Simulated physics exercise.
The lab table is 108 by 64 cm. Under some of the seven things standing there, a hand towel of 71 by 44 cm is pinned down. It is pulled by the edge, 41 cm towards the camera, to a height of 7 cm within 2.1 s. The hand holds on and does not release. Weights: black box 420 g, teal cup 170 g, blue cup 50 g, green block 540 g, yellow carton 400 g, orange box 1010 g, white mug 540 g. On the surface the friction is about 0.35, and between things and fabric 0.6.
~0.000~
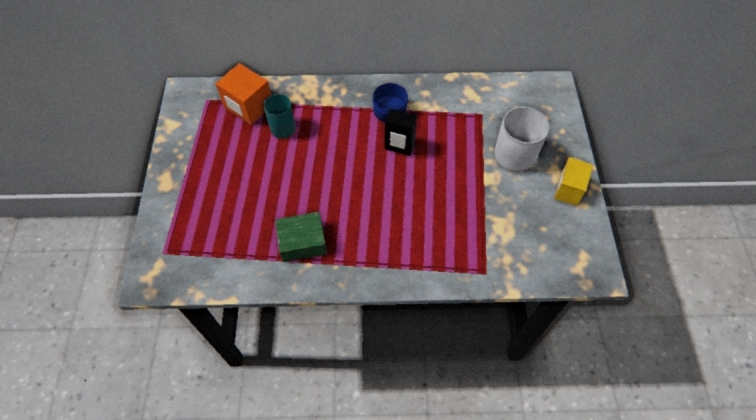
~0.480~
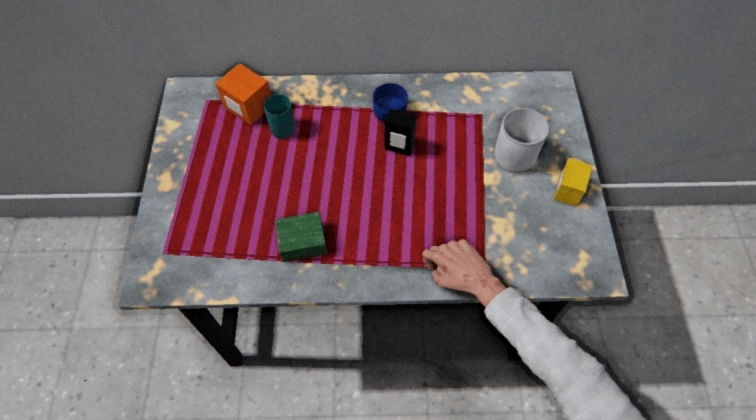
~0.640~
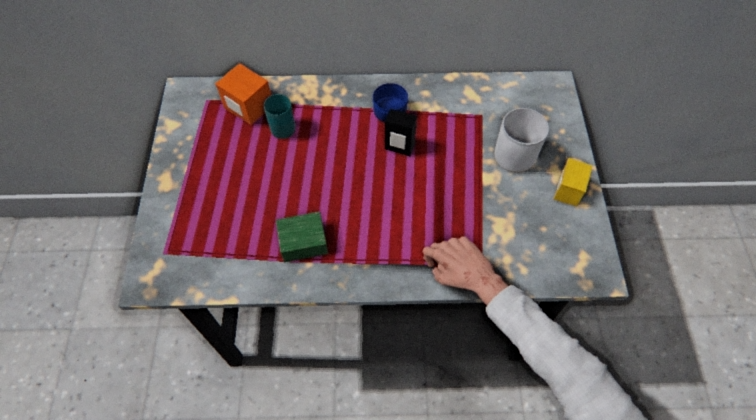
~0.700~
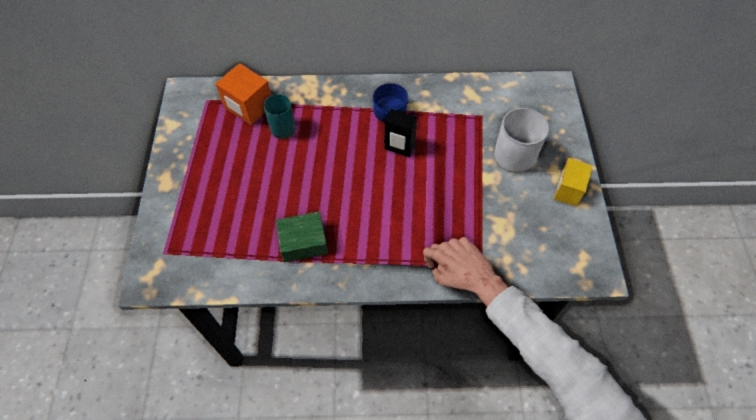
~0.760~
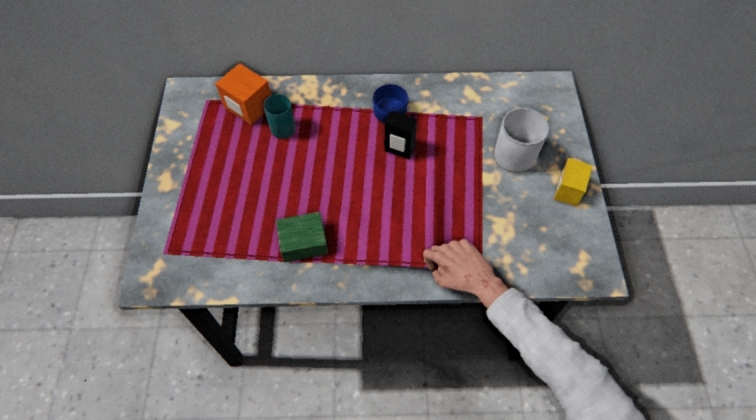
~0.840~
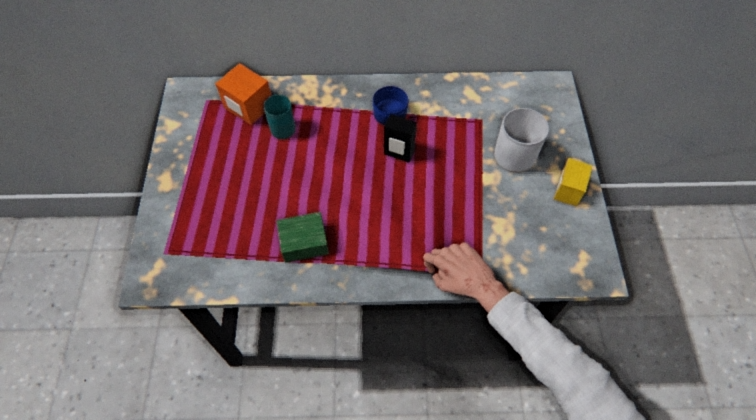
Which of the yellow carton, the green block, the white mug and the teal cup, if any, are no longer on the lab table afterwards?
In order: The yellow carton is still on top; the green block has dropped off; the white mug is still on top; the teal cup is still on top.
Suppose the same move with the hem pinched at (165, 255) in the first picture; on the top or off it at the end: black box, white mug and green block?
At the end, the black box holds its spot, the white mug holds its spot, and the green block ends up off the top.
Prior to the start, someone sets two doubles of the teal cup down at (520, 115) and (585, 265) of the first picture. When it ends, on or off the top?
So the first copy ends up on top, while the second copy ends up on top.
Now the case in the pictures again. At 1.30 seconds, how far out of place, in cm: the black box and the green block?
Black box: 10 cm; green block: 6 cm.
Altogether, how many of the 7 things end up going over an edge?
Count recorded: 2.
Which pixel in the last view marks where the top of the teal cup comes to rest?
It comes to rest close to (411, 237).
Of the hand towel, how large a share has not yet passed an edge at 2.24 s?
About 50 per cent.
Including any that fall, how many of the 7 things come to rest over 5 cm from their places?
The total comes out at 5.
After 1.3 s, 95 % of the hand towel is still over the top; teal cup 8 cm off its start, green block 6 cm off its start, black box 12 cm off its start.
After 1.8 s, 75 % of the hand towel is still over the top; teal cup lifted 21 cm, green block 20 cm off its start, black box 27 cm off its start.
After 2.2 s, 50 % of the hand towel is still over the top; teal cup on its side, 36 cm off its start at (389, 208), green block over the edge, black box 41 cm off its start at (444, 281).
After 2.7 s, 10 % of the hand towel is still over the top; teal cup on its side, 41 cm off its start, green block over the edge, black box over the edge.
After 4.3 s, 0 % of the hand towel is still over the top; teal cup on its side, 44 cm off its start at (411, 237), green block over the edge, yellow carton 0 cm off its start at (577, 174), white mug 0 cm off its start at (526, 126).
